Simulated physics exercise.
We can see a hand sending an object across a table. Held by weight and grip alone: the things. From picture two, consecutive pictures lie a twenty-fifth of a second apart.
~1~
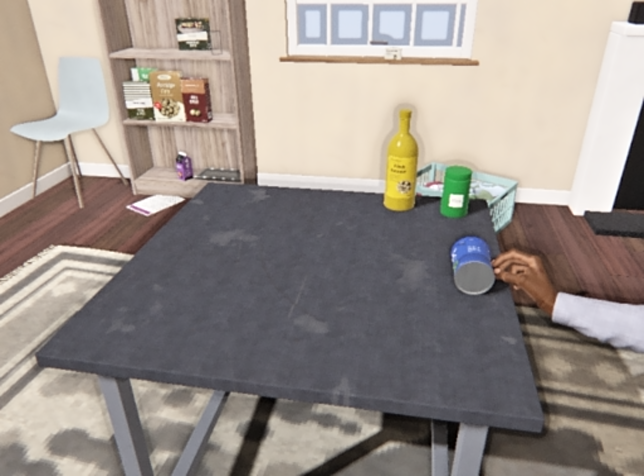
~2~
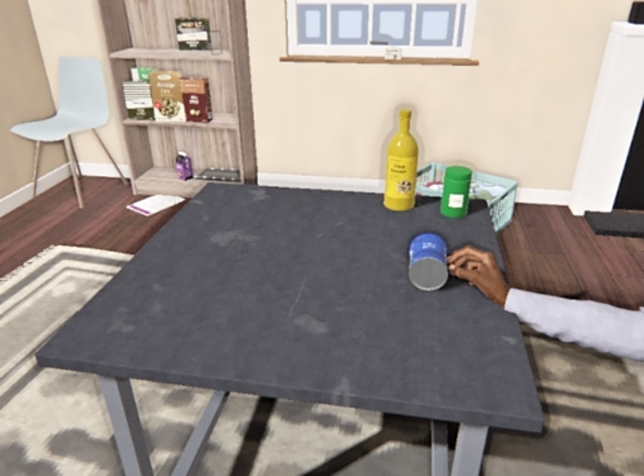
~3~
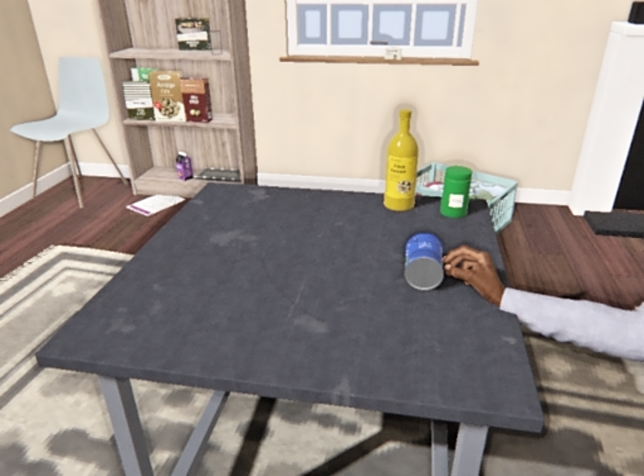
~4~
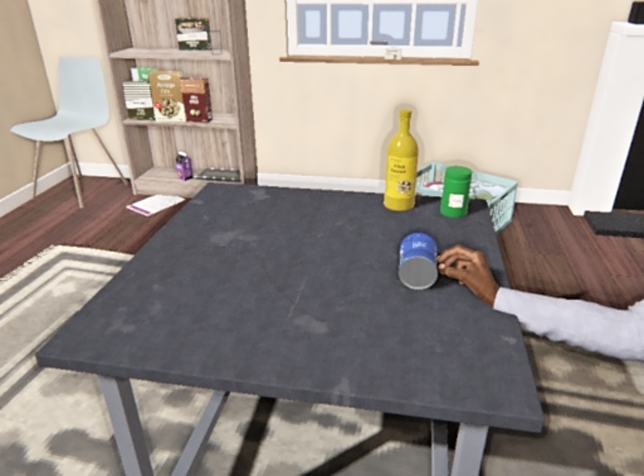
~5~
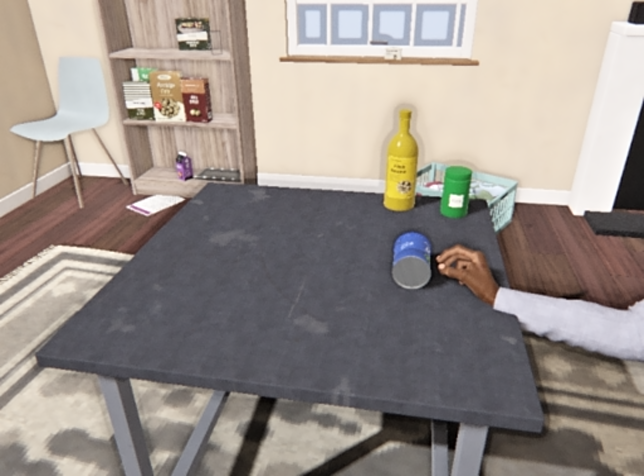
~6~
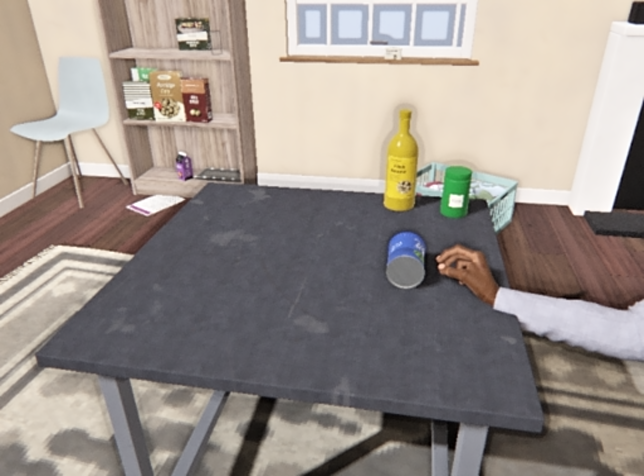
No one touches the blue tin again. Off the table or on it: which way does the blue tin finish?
On it.
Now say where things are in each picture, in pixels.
The first frame shows under the hand; blue tin (472, 265).
The second frame shows under the hand; blue tin (428, 262).
The third frame shows under the hand; blue tin (424, 261).
The fourth frame shows blue tin (418, 261).
The fifth frame shows blue tin (412, 260).
The sixth frame shows blue tin (406, 260) displaced a little.
Then, 0.10 s past the last view, blue tin displaced about its own width near (393, 259).
Then, 0.20 s past the last view, blue tin displaced about its own width near (384, 258).
Then, 0.40 s past the last view, blue tin displaced about its own width near (373, 257).
Finally, moved from the start, blue tin. Final places as the last picture's camera would see them, blue tin near (372, 257).
